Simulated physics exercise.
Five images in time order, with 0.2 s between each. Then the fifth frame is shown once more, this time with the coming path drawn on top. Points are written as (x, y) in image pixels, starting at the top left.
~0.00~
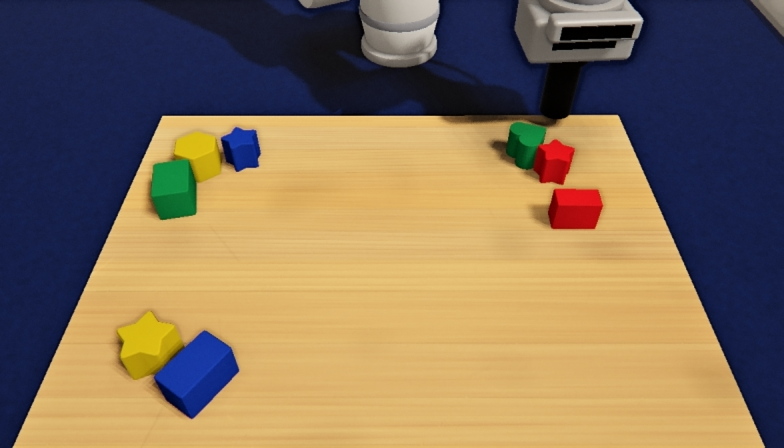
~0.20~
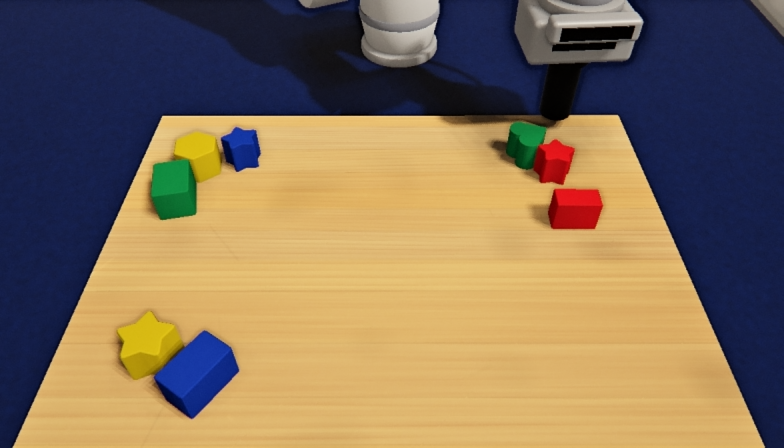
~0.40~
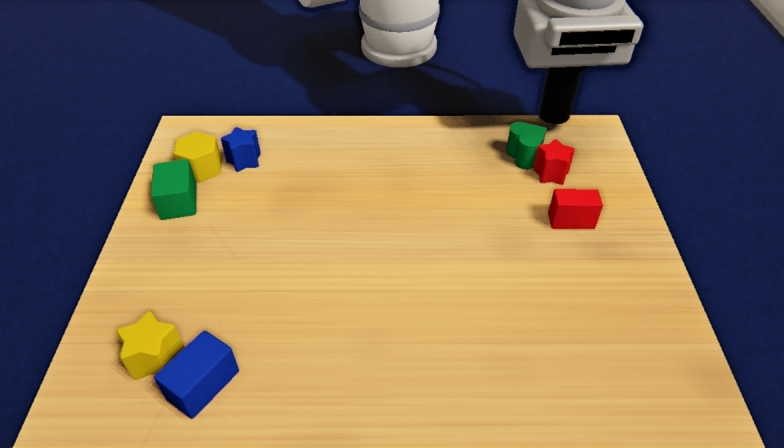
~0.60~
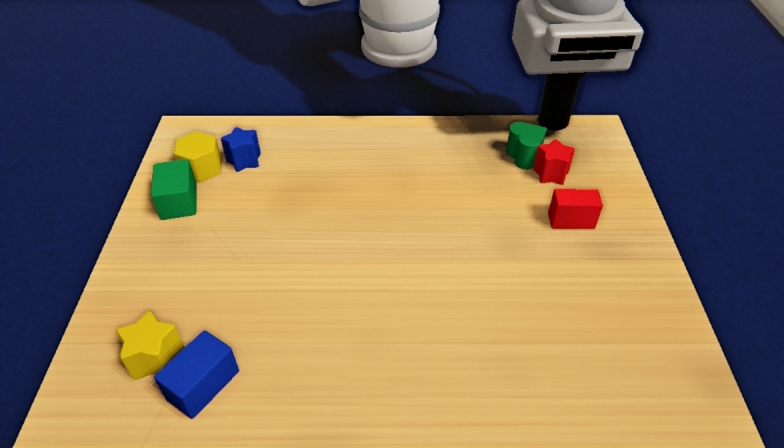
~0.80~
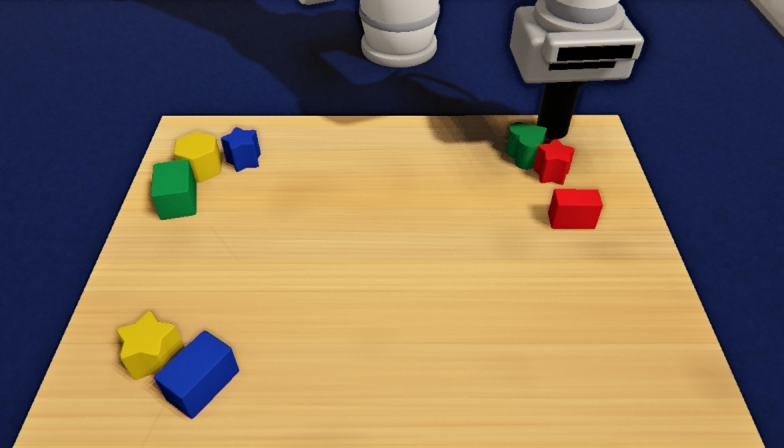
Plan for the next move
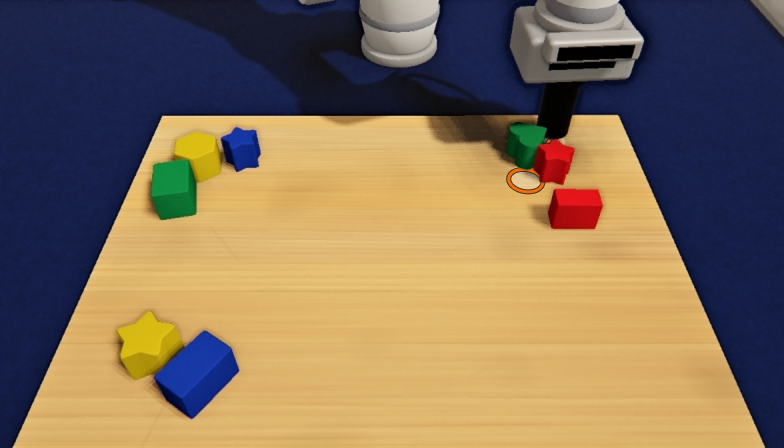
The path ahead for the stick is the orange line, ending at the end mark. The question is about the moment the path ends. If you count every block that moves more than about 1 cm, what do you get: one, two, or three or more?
Blocks displaced: 2.
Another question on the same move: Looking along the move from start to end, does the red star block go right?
No
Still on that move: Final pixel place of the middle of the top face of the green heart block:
The answer is (501, 145).
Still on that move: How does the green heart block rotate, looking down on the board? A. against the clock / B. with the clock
I choose B.
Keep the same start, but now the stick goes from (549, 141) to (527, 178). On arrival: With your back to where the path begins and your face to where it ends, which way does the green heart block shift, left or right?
Taking start-to-end as forward, the block's sideways shift goes to the right.
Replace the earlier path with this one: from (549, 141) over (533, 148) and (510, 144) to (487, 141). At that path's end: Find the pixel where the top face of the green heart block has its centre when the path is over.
About (509, 139).
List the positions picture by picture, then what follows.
The first picture shows tip of the stick at (555, 111), middles of tops, green heart block at (529, 133), red star block at (557, 150), red oblong block at (579, 196).
The second picture shows stick at (554, 112), nothing pushed.
The third picture shows stick at (554, 116), nothing pushed.
The fourth picture shows stick at (553, 122), nothing pushed.
The fifth picture shows stick at (552, 130), green heart block at (529, 133), red star block at (557, 150), red oblong block at (579, 196).
The line goes in a line from (549, 141) to (526, 180).
The first path, step by step. Halfway along, stick at (540, 150); green heart block at (513, 140), turned 55° clockwise; red star block at (557, 158).
At the end, stick at (528, 170); green heart block at (501, 145), turned 95° clockwise; red star block at (559, 173), turned 70° anticlockwise; red oblong block unmoved.
